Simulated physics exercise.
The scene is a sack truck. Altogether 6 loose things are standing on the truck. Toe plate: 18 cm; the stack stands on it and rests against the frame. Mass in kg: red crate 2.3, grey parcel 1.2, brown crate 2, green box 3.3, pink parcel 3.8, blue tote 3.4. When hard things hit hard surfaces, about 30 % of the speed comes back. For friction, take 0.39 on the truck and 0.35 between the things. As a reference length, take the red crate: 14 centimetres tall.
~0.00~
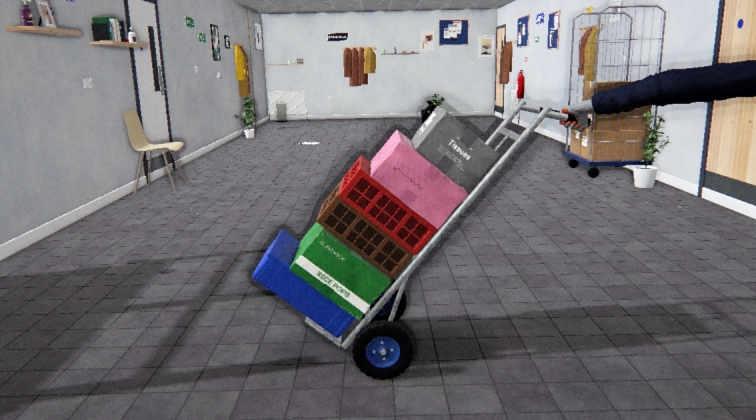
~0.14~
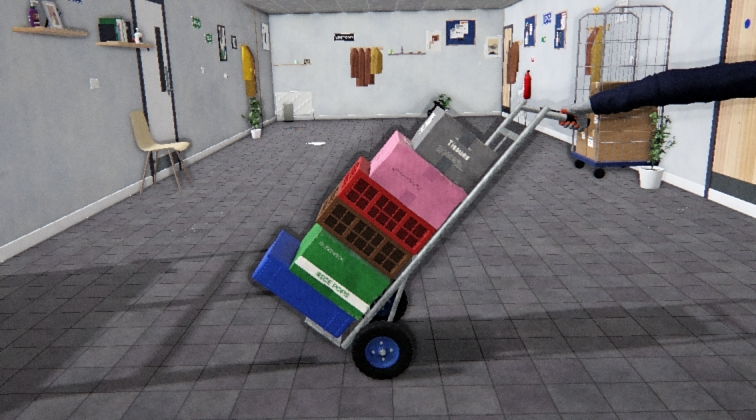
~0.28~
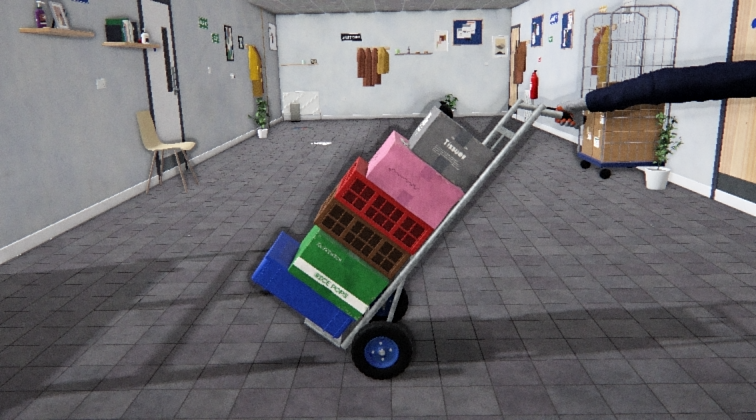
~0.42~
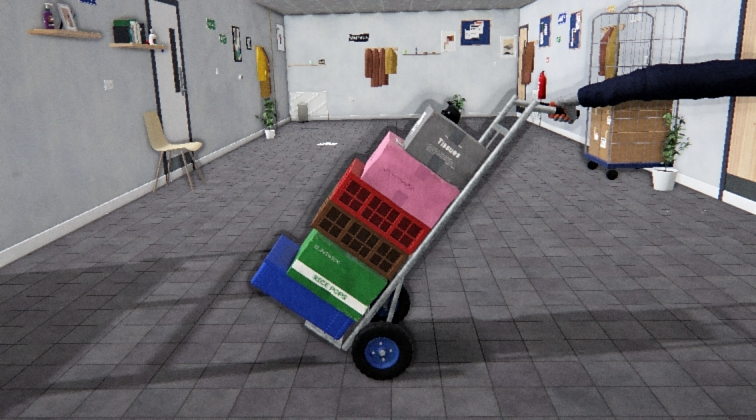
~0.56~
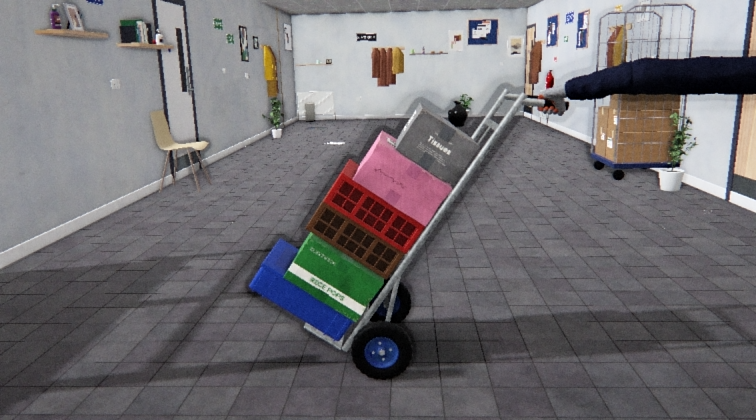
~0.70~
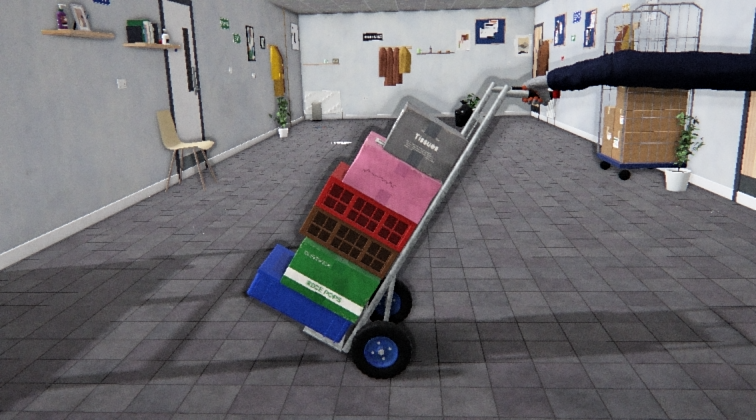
In a tiled room, an arm gradually tilts a loaded sack truck more upright.
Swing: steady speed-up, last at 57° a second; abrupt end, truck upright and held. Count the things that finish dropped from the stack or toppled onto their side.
The count is zero.
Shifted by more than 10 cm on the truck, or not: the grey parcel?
The grey parcel ends elsewhere.
By 1.20 s, leaning back 13°.
By 1.50 s, truck upright; grey parcel 5 cm from its spot near (305, 148); red crate 3 cm from its spot near (300, 229); pink parcel 4 cm from its spot.
By 1.60 s, truck upright; grey parcel 11 cm from its spot near (290, 149); red crate 6 cm from its spot near (293, 230); pink parcel 8 cm from its spot.
When it is over (2.2 s), not toppled but over 10 cm from the start, grey parcel and pink parcel; the other 4 within 10 cm of the start. End places, in pixels of the last picture, red crate near (291, 230), grey parcel near (278, 150).
